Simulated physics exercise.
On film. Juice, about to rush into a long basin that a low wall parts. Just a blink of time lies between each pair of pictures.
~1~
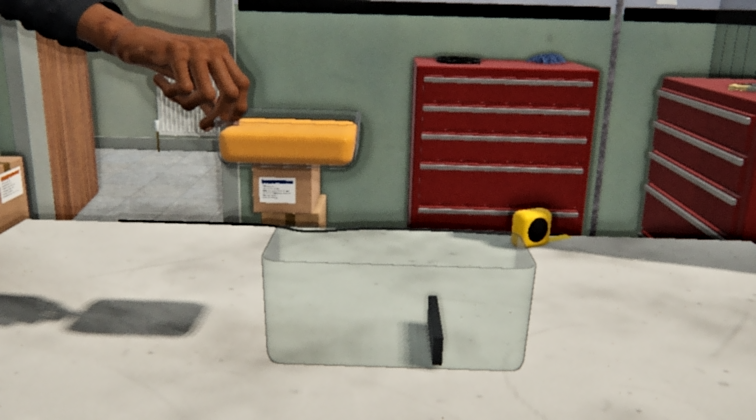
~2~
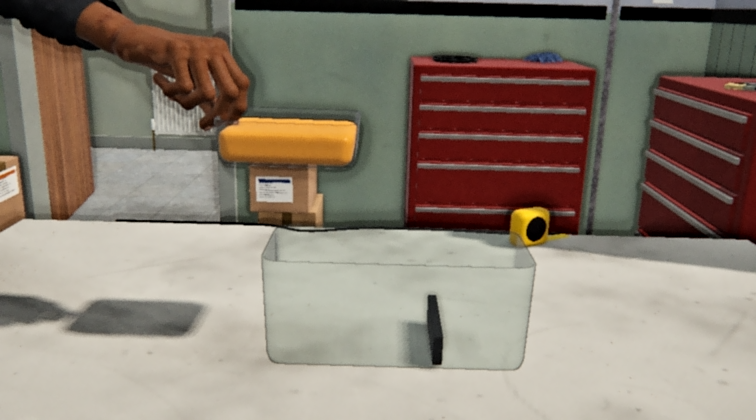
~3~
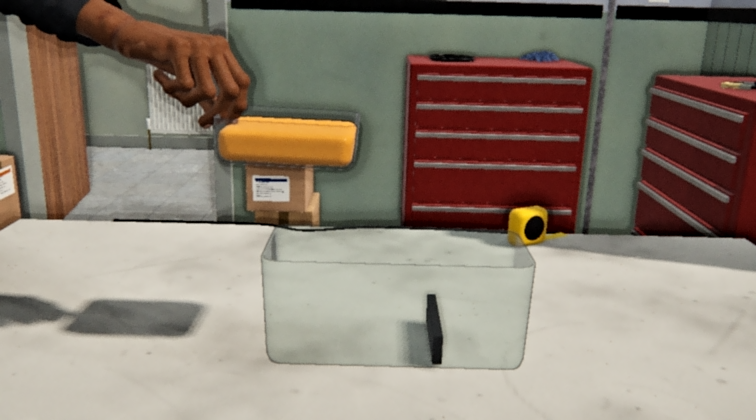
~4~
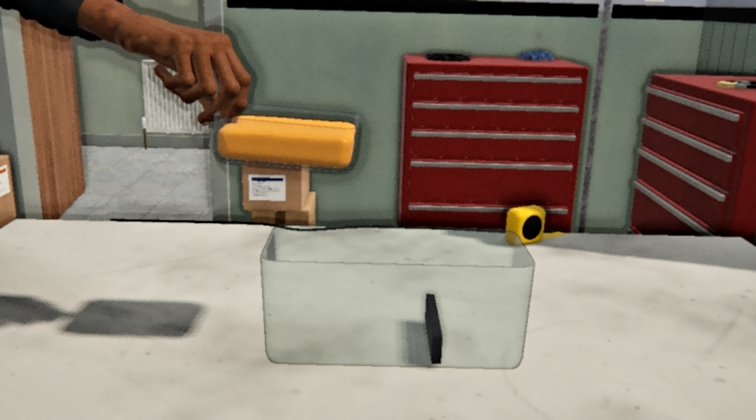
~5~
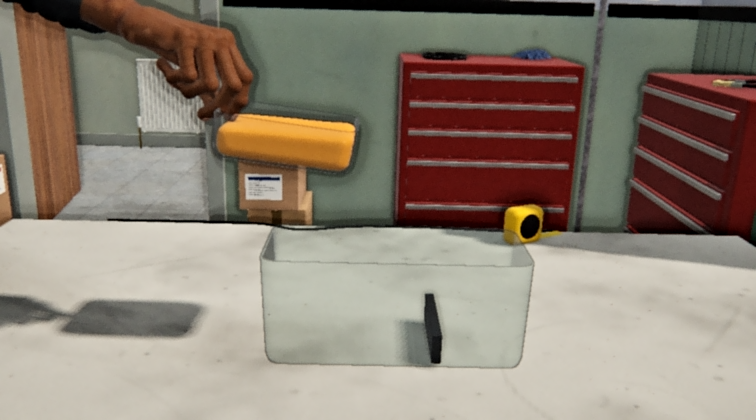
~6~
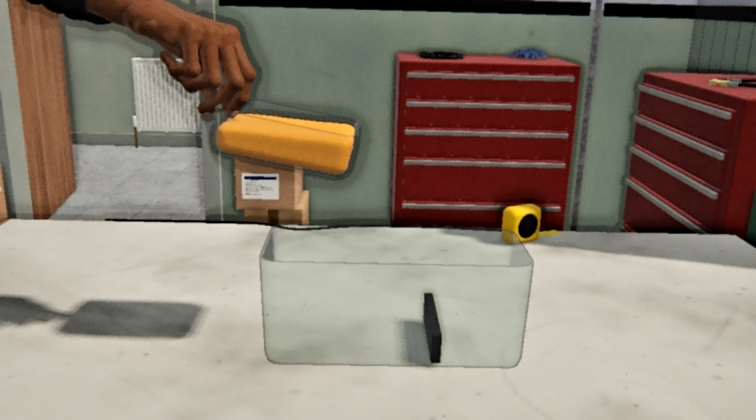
A yellow-orange container beside a hand stayed level above a clear basin with a low black divider, then tilted slightly, its right end dipping, while the background shifted a little behind the table.
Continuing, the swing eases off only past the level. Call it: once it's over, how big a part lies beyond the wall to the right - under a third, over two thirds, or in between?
Under a third.
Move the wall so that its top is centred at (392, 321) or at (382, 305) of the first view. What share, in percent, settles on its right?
The first gives 55 %, the second 65 %.
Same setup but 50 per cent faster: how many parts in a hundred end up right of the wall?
Roughly 10 %.
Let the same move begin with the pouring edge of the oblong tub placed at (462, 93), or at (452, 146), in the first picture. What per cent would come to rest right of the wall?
In order, some 55 and 65 percent.
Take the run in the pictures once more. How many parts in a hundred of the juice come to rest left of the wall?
85 in a hundred.
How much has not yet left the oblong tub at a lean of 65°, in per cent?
It still holds close to 25 per cent at that lean.
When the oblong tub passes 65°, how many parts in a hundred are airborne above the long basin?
Something like 50 per cent of it.
A moment on, the oblong tub is tipped part way and 25 per cent is still to pour, 24 is left of the wall and 0 right of it.
Next, the oblong tub is tipped on its side and 5 per cent is still to pour, 76 is left of the wall and 3 right of it.
Then the oblong tub is tipped right over and 0 per cent is still to pour, 84 is left of the wall and 6 right of it.
Later the oblong tub is tipped right over and 0 per cent is still to pour, 84 is left of the wall and 6 right of it.
Finally, 84 per cent lies left of the wall, 6 right of it and 9 outside.
